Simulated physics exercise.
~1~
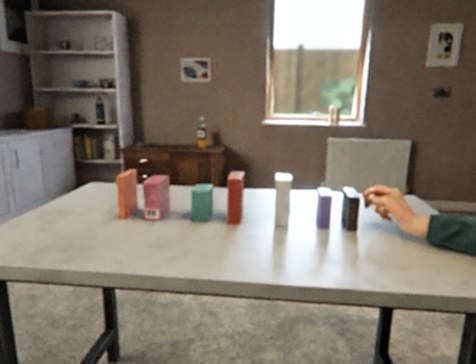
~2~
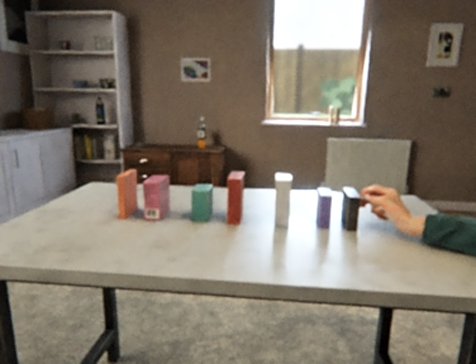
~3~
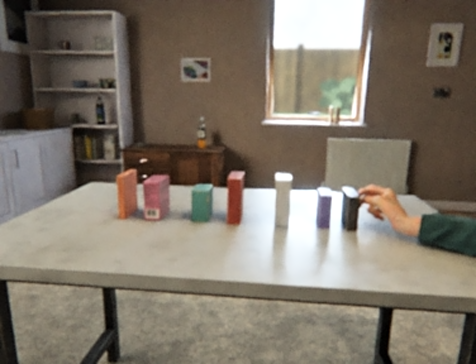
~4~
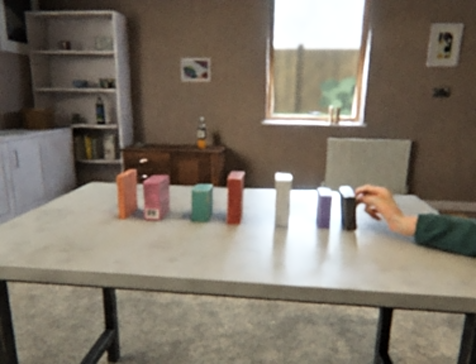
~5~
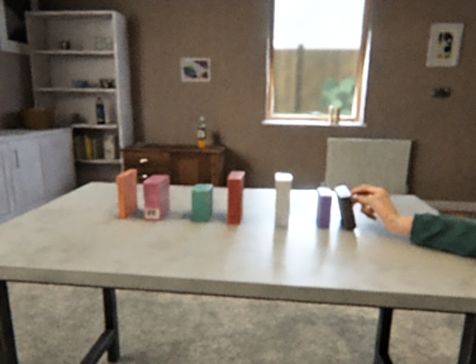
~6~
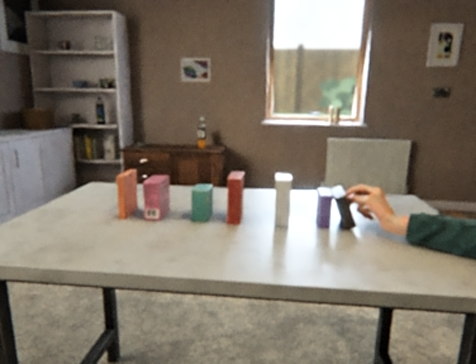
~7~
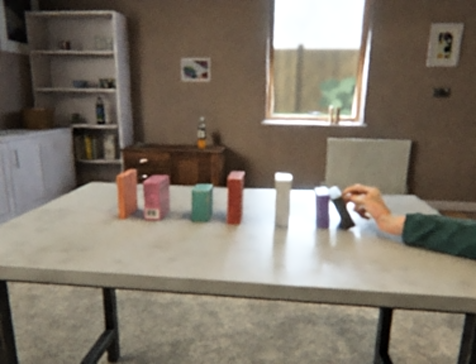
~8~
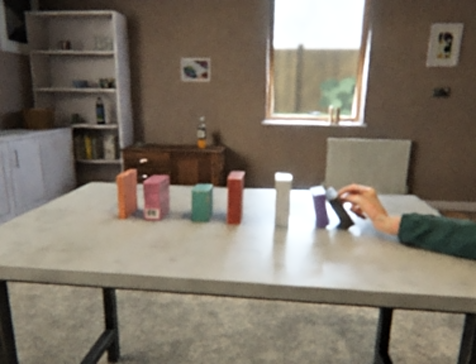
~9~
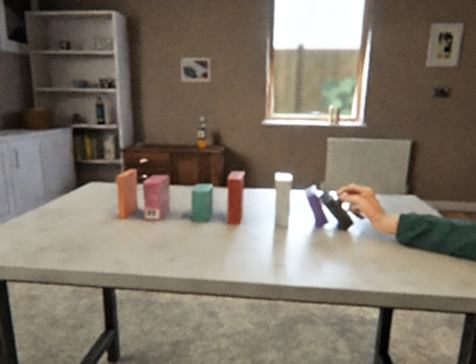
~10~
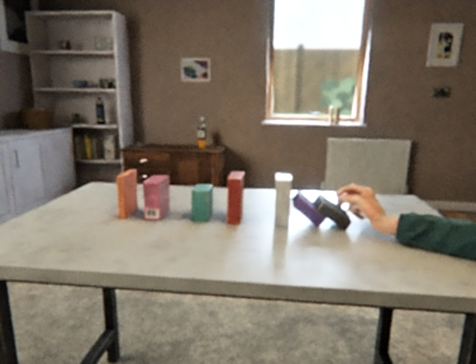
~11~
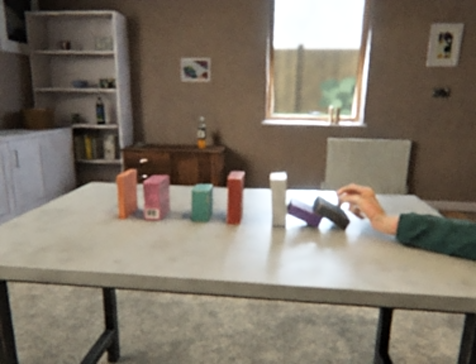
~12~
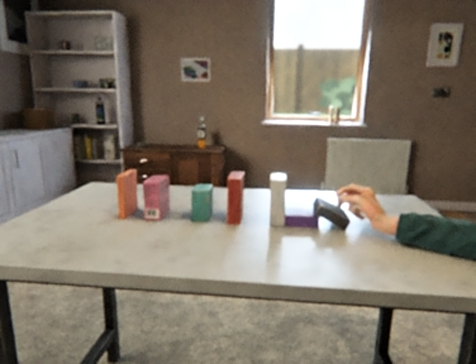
On a table, a hand tips a black block, toppling the purple block beside the still-upright white one.
